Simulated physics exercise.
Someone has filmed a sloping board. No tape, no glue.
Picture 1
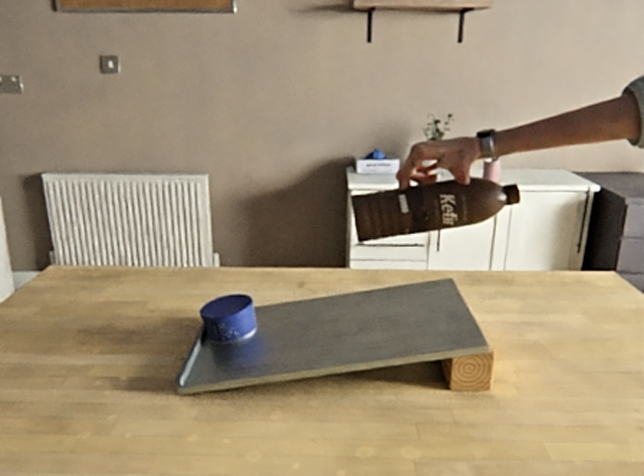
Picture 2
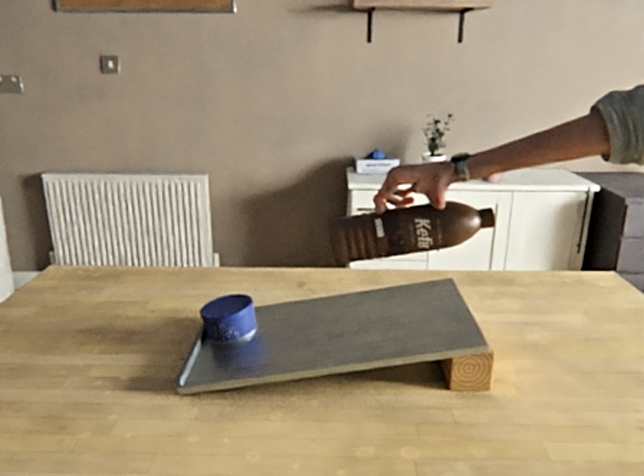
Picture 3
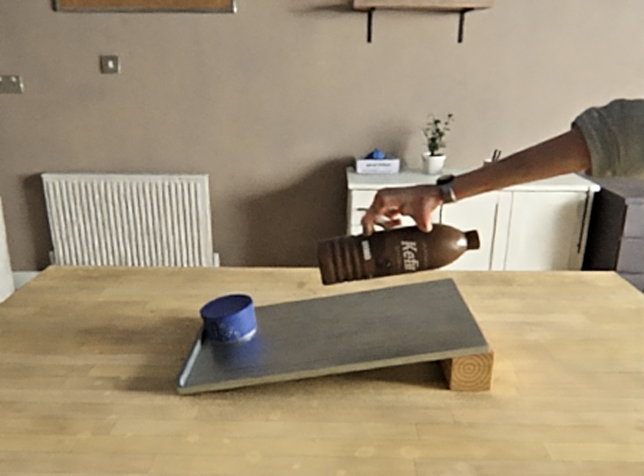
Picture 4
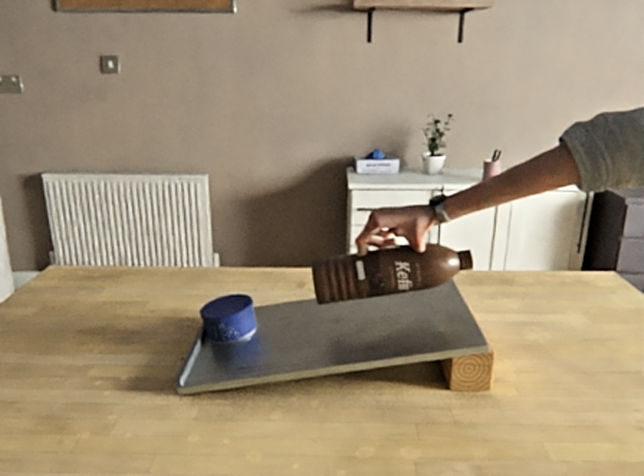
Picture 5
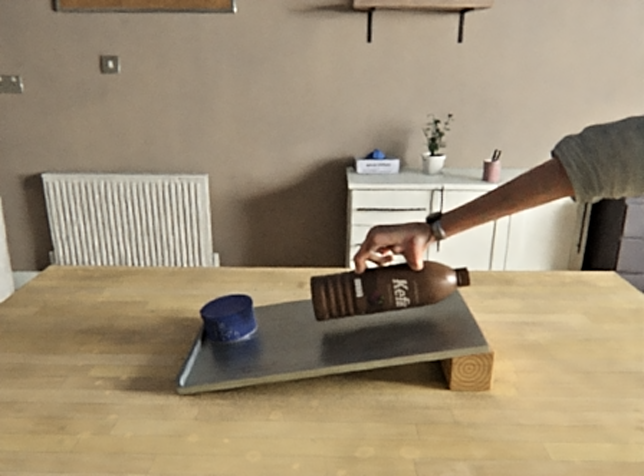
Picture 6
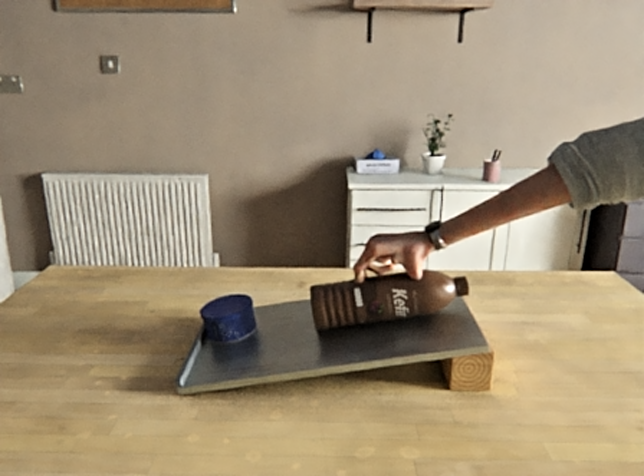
On a wooden table, a hand lowers a brown bottle on its side onto a sloping board beside a still blue tub.
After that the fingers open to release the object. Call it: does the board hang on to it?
Yes, it stays where it was left.
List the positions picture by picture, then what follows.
Coming down; brown bottle (435, 206); blue tub (229, 318), in the first picture.
Coming down; brown bottle (411, 230); blue tub (229, 318), in the second picture.
Coming down; brown bottle (398, 251); blue tub (229, 318), in the third picture.
Coming down; brown bottle (393, 271); blue tub (229, 318), in the fourth picture.
Coming down; brown bottle (390, 288); blue tub (229, 318), in the fifth picture.
Set down, still held; brown bottle (390, 297); blue tub (229, 318), in the sixth picture.
Then, 0.20 s on from there, no change.
Then, 0.40 s on from there, brown bottle resting near (390, 297).
In the end, both unmoved. At the end, from the last picture's camera, brown bottle near (390, 297). The brown bottle remains at rest.
